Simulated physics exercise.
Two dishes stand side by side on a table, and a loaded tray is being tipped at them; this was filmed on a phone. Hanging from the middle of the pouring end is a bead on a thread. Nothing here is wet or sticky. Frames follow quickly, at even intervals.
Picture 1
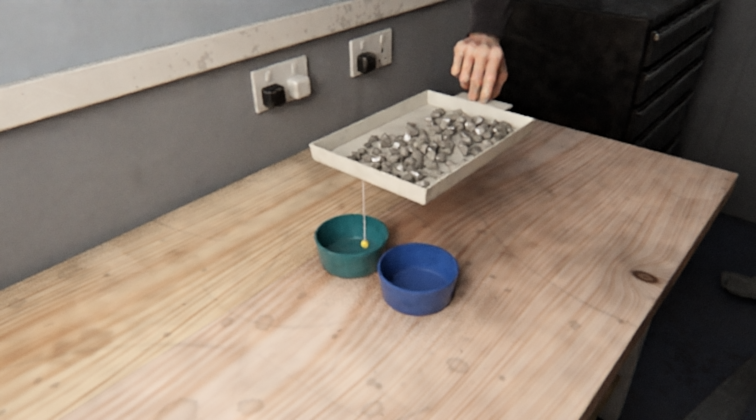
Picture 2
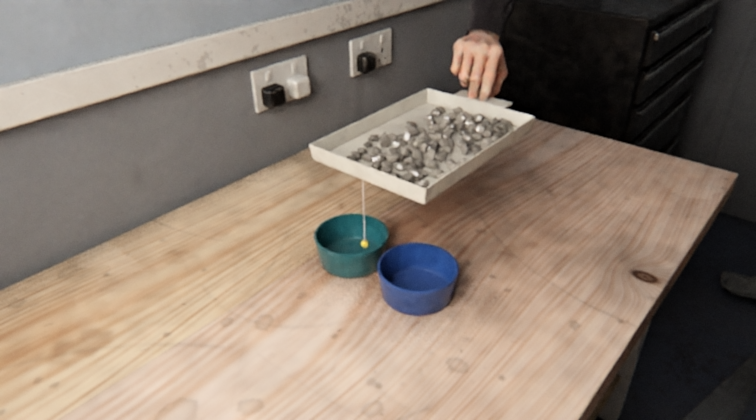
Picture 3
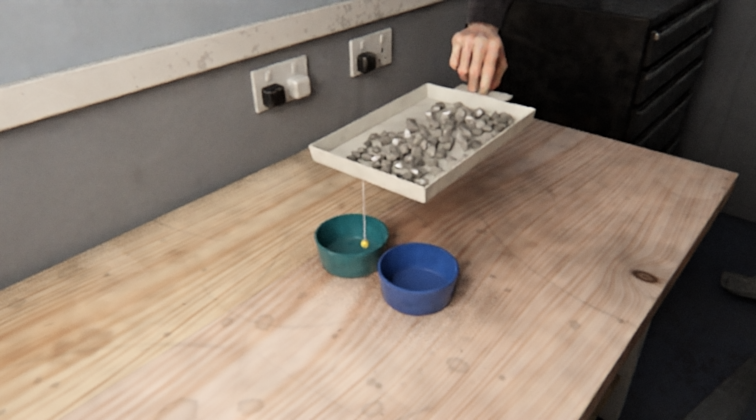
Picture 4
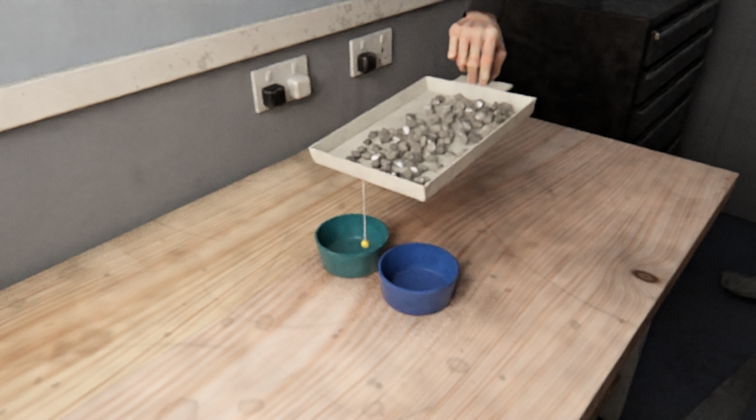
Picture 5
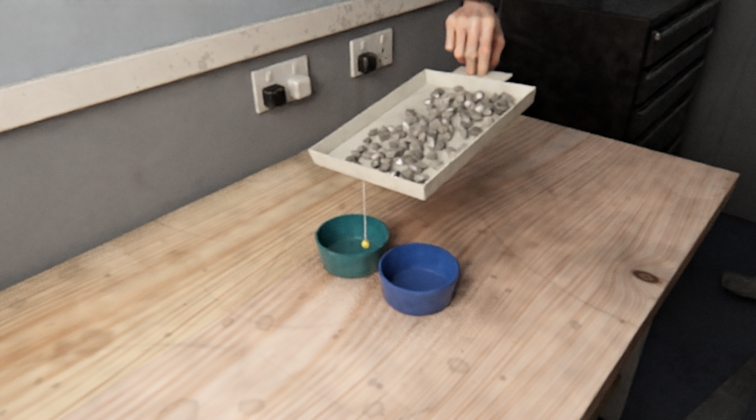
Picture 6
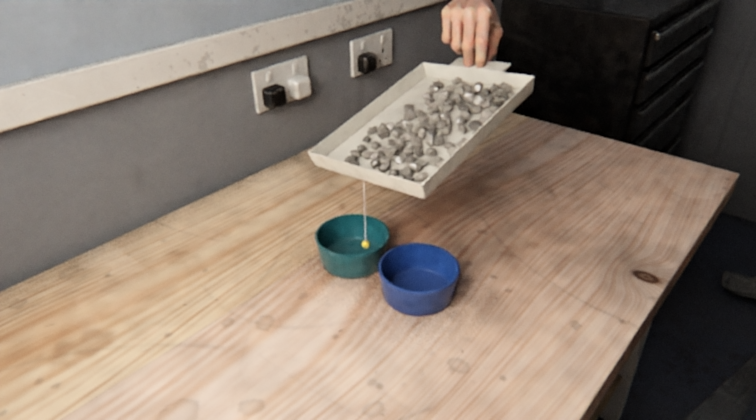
To begin with, a hand holds a pale tray of grey gravel nearly level above a green dish and a blue dish on a wooden table. The hand then steadily raises the handle end, steepening the tray, while its pouring edge dips slightly toward the left and the yellow bead stays almost still.
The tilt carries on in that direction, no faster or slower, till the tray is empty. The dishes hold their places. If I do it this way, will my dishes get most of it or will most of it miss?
Most of what falls will come down outside the dishes.
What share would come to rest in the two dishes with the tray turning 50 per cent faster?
It would be some 20 in a hundred.
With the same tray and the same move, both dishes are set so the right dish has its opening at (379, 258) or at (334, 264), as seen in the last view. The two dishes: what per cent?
You'd get 50 in a hundred first and 60 in a hundred after that.
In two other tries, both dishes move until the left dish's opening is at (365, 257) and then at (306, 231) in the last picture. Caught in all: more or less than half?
Taking them in turn, it's short of half and then beyond half.
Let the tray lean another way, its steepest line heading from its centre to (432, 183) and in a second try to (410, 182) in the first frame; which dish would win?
For the first place it's the right-side dish, for the second the right-side dish.
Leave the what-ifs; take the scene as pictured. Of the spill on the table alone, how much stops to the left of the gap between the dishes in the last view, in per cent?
That's about 100 per cent of the spill.
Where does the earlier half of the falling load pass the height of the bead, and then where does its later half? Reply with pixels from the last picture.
It passes near (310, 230) first and then near (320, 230).
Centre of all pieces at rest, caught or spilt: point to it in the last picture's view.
About (308, 272).
Shortly afterwards, tray tipped steeply; all but a few on the tray; only a few in the air.
Next, tray tipped right over; near a quarter on the tray; a little in the left dish; near half outside both; near a quarter in the air.
Some moments later, tray tipped past a quarter turn; near a quarter in the left dish; the bulk outside both.
In the end, tray tipped past a quarter turn; none at all in the right dish; near a quarter in the left dish; the bulk outside both.
